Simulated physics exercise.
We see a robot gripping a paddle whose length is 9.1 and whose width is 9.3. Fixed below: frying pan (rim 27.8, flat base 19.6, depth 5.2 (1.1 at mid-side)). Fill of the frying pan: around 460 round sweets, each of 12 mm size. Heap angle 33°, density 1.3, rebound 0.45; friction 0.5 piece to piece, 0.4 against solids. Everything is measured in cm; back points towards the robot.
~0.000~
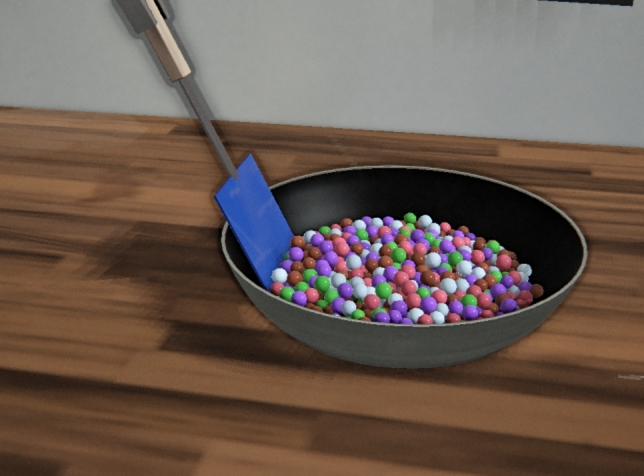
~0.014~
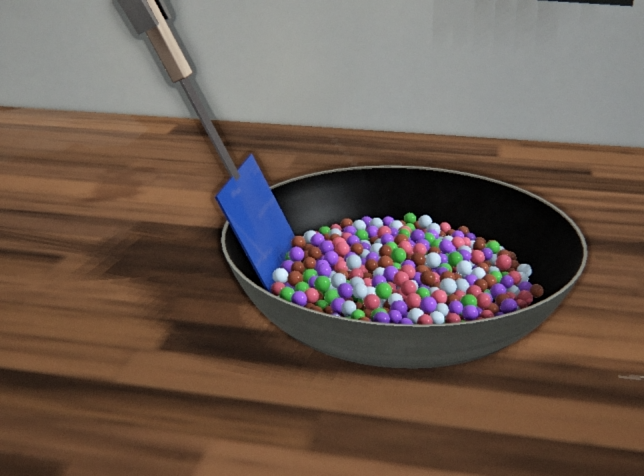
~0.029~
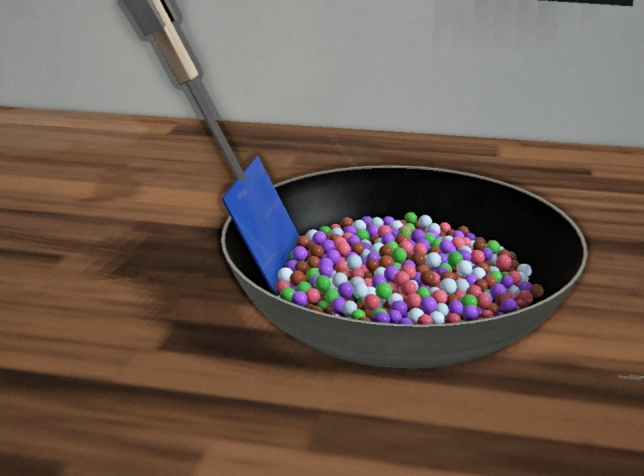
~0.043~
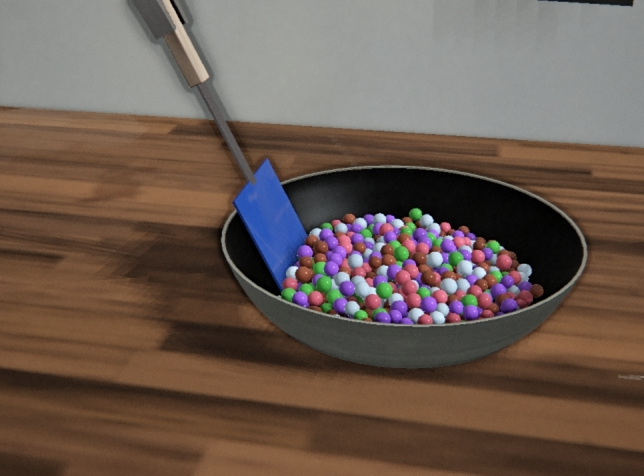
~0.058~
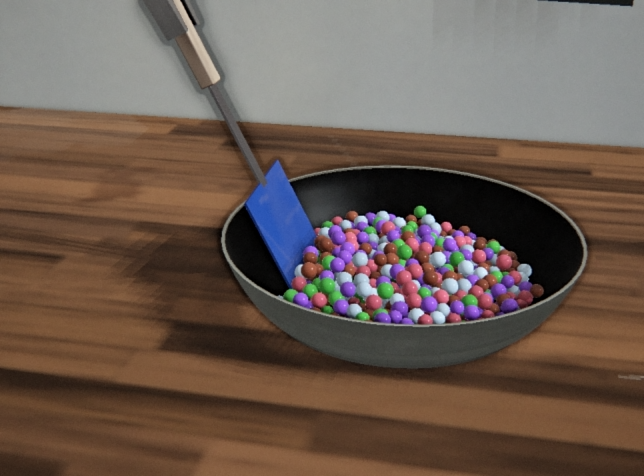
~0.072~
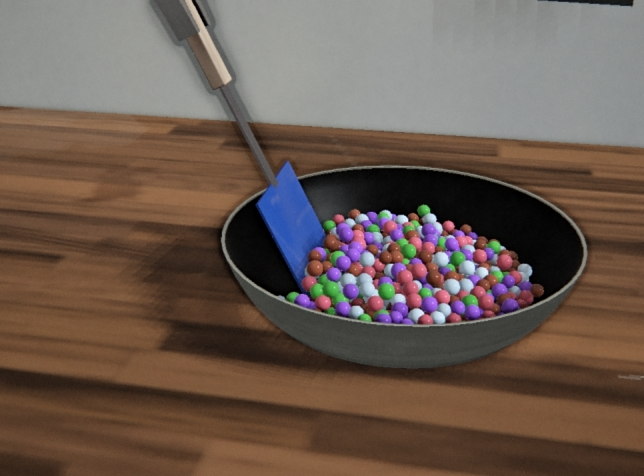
A blue paddle held by a robot gripper rests at the left side of a dark frying pan of multicoloured round sweets, then slides slowly rightward, pushing the nearest sweets slightly while the pan stays still on a wooden surface.
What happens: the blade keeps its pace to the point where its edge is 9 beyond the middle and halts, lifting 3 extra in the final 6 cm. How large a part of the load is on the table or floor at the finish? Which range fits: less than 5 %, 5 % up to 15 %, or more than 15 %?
The range that fits is 5 % up to 15 %.
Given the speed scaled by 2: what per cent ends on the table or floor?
That comes to some 20 per cent, roughly.
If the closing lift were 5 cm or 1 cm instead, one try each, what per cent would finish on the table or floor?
You'd get some 10 per cent with the first setting and some 5 per cent with the second.
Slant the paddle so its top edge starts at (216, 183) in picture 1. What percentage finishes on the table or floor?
About 10 per cent.
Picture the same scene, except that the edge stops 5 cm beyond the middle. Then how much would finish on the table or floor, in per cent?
Estimate: Approx. 0 %.
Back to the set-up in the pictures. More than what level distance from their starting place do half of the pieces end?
Some 4 cm.
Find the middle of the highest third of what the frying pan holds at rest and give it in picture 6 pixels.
The centre sits at about (524, 265).
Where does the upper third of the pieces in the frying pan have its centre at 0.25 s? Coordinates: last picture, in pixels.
Around (489, 261).
After 0.16 s, sloping 64°, highest piece 6 above the table; 456 in the frying pan.
After 0.25 s, sloping 64°, highest piece 6 above the table; 456 in the frying pan.
After 0.50 s, sloping 64°, highest piece 8 above the table; 412 in the frying pan, 32 on the table or floor, 12 on the blade or in flight.
After 1.55 s, sloping 64°, highest piece 6 above the table; 411 in the frying pan, 45 on the table or floor.
In the end, 411 in the frying pan, 45 on the table or floor. That is 10 % on the table or floor.
